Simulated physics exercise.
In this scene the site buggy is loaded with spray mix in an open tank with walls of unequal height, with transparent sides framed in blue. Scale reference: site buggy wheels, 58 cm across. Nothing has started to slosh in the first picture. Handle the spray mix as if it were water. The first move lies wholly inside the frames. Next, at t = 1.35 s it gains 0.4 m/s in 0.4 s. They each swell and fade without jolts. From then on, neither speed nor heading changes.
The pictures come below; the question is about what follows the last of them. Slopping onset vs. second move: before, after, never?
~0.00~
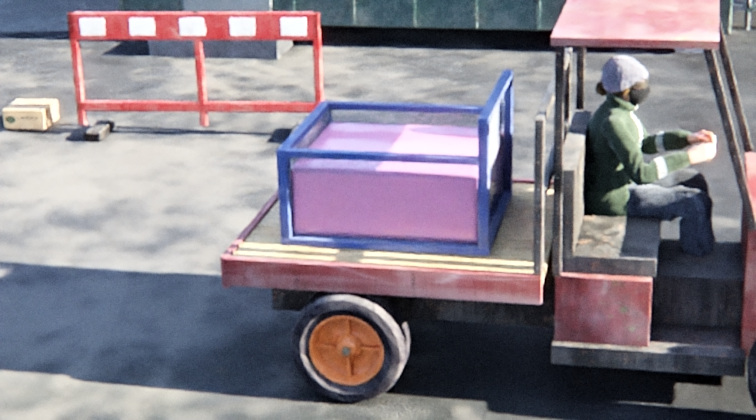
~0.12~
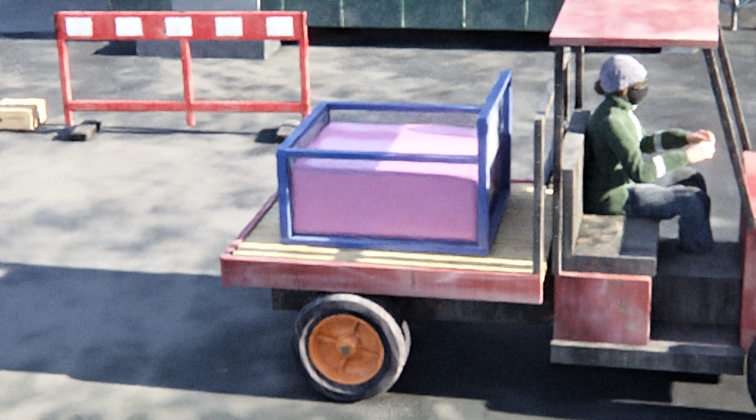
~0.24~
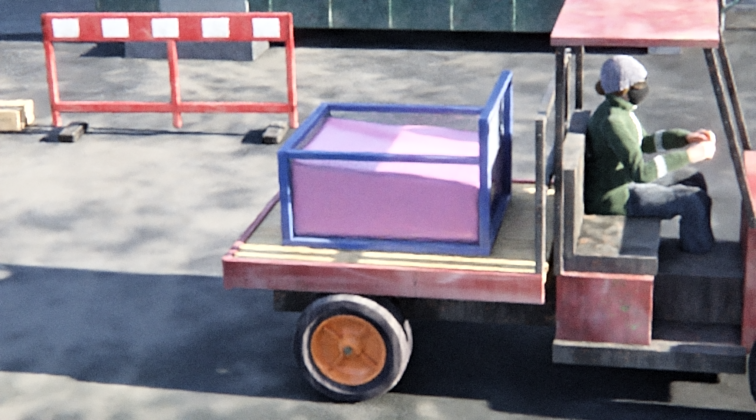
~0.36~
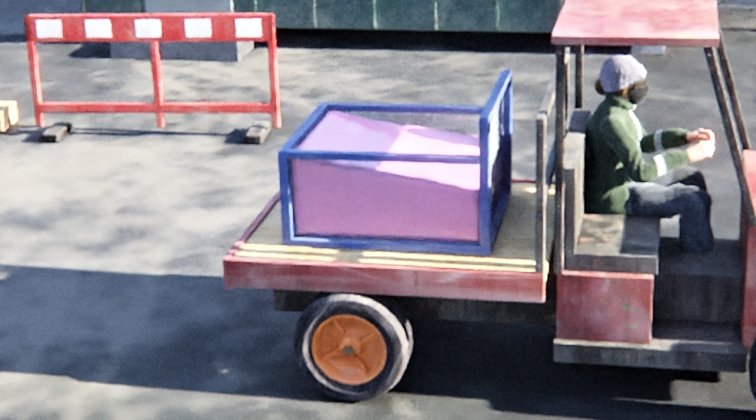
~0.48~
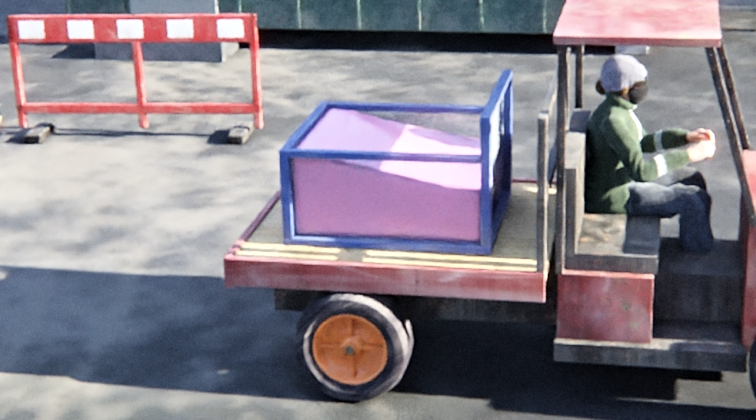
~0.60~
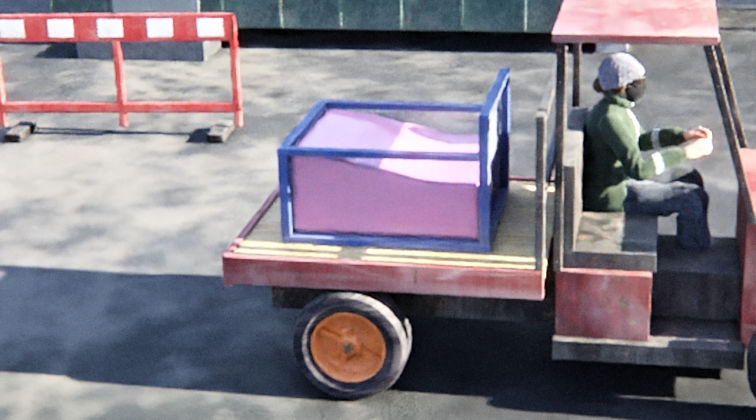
After.
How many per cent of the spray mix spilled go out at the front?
Share: Near 0%.
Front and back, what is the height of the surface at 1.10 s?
Front: 42 cm; back: 30 cm.
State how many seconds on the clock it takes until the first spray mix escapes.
I'd say close to 2.0 seconds.
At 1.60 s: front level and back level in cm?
The front reads 28 cm and the back reads 46 cm.
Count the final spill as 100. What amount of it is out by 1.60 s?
Roughly 0 per cent.
After 1.10 s it stands 30 cm high behind and 43 cm in front; all of it is still inside.
After 1.60 s it stands 46 cm high behind and 28 cm in front; all of it is still inside.
After 2.30 s it stands 28 cm high behind and 49 cm in front; 1 per cent has gone over the back.
After 4.74 s 3 per cent has gone over the back; the first of it left at about 2.00 s, and the second move began at 1.35 s.
